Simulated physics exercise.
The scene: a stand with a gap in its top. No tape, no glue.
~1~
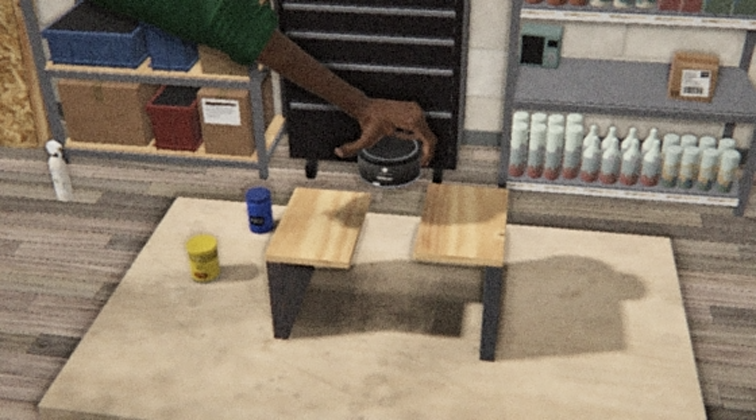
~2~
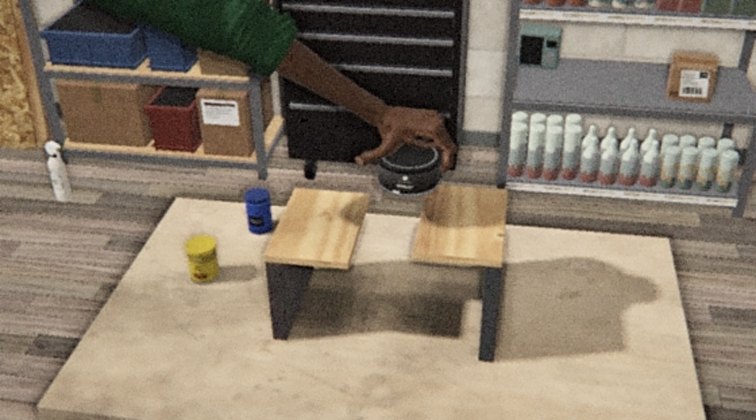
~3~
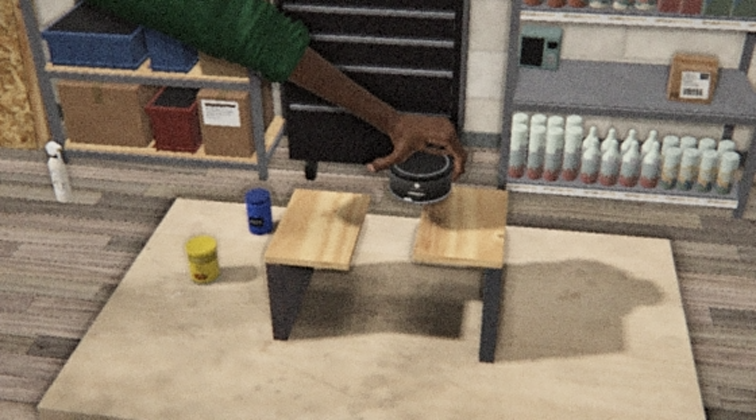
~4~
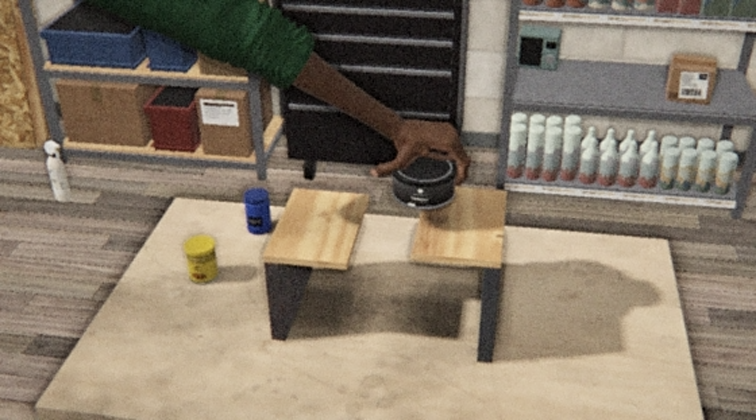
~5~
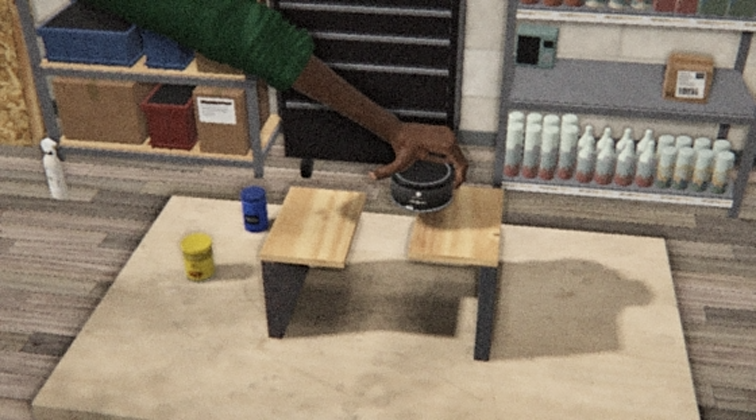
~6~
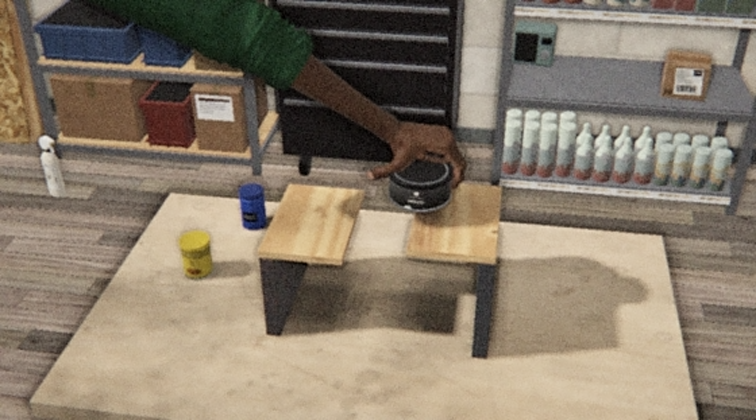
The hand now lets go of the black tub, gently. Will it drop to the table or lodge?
It stays on top.
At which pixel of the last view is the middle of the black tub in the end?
Near (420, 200).
Then, 0.20 s after the last picture, black tub slid a little near (420, 201).
Then, 0.40 s after the last picture, black tub resting near (420, 200).
At rest, moved from the start, black tub; the other 2 in place. Seen from the same camera at the end, black tub near (420, 200). The tub is caught.
